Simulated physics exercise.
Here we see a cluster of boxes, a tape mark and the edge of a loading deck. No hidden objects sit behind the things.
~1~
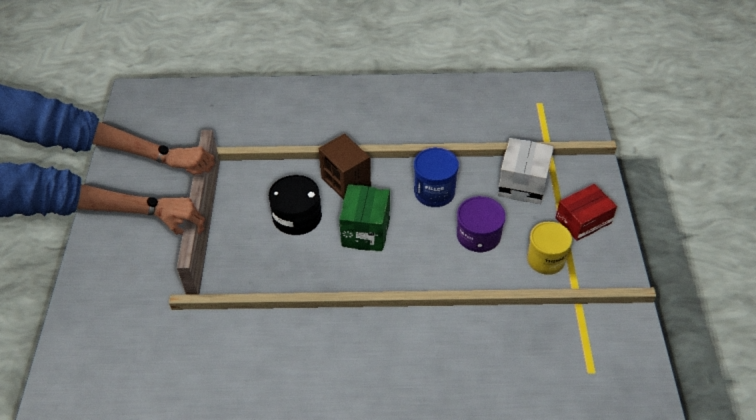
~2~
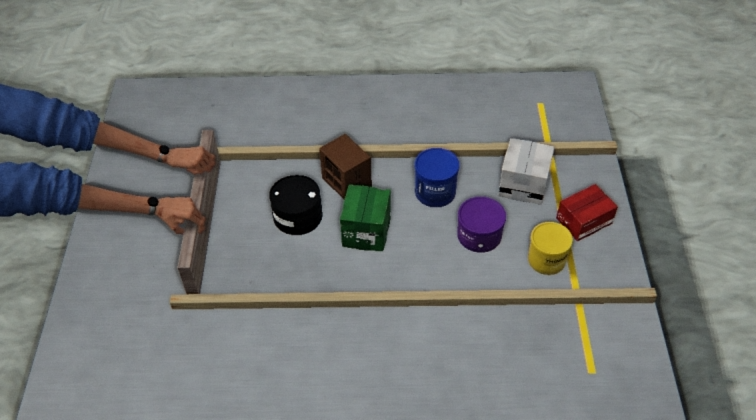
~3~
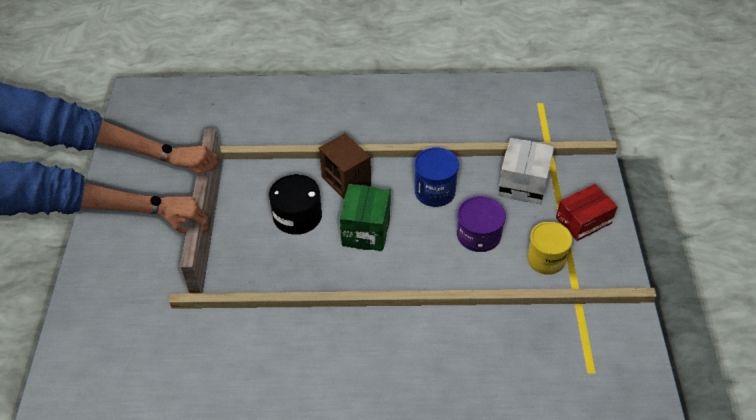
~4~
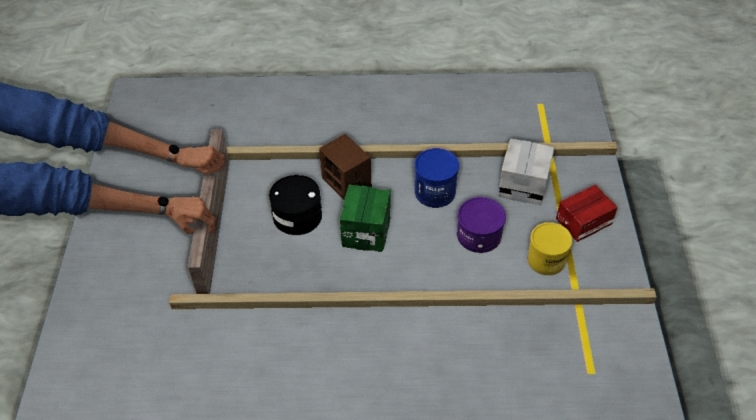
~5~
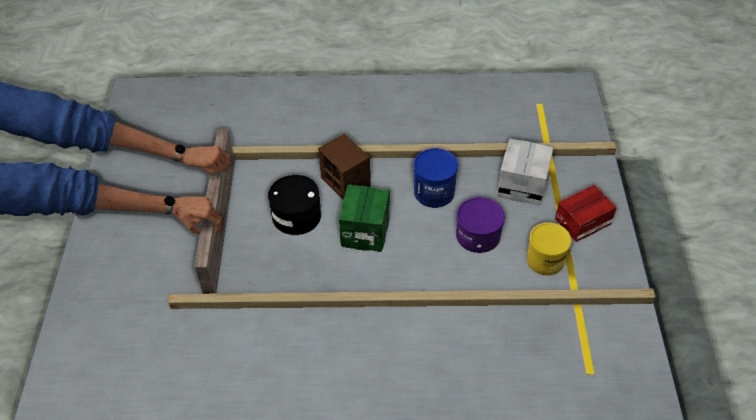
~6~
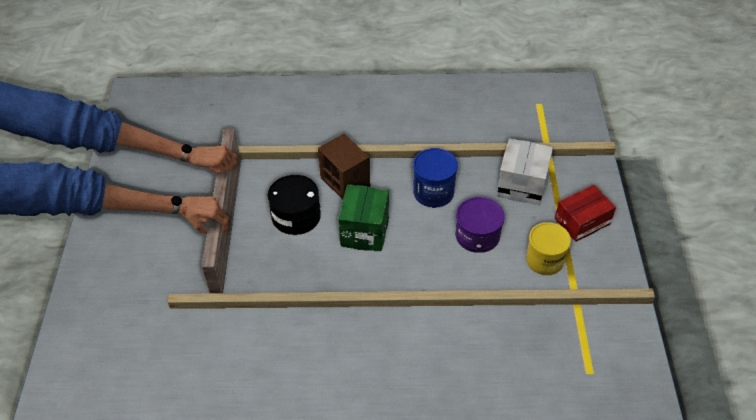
Two hands in blue sleeves slide an upright wooden plank slowly to the right across a grey deck, seen from above at an angle. Between two wooden rails ahead of it sit a black pail, brown and green boxes, blue and purple pails, then white, yellow and red items near a yellow tape line. The plank shifts a short way without touching them, while everything else and the camera stay still.
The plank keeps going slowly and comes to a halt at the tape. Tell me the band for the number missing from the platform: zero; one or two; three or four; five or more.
That band is one or two.
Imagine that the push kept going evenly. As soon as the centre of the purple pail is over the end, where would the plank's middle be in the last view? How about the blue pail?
The purple pail gives roughly (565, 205), the blue pail roughly (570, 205).
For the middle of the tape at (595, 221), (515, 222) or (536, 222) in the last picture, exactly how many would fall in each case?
The counts come to 5, then 0, then 2.
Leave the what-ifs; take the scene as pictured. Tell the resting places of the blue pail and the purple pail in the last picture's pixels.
Going in order, first (619, 173) and next (632, 218).
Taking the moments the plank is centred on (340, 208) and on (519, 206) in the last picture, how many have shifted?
Well, it's 3 at the first one and 8 at the second.
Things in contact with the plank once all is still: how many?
The count in contact is 3.
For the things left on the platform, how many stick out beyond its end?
The count is 3.
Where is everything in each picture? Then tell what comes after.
In the first picture, red parcel (586, 212); yellow pail (549, 249); white box (525, 171); plank (200, 210); tape (562, 221).
In the second picture, yellow pail (549, 249); brown crate (346, 168).
In the third picture, white box (526, 171); plank (204, 209).
In the fourth picture, red parcel (586, 213); green parcel (366, 218).
In the fifth picture, yellow pail (548, 250); purple pail (480, 225).
In the sixth picture, red parcel (585, 213); yellow pail (547, 250); white box (525, 172); plank (223, 209); tape (561, 221).
Soon after, none off yet; red parcel at rest near (585, 213); yellow pail at rest near (547, 250); white box at rest near (525, 172).
Then, none off yet; red parcel moved a little near (607, 208); yellow pail moved about its own width near (573, 257); white box moved well along near (595, 164).
By the end, the number that fall off is one or two; fallen, white box and red parcel.
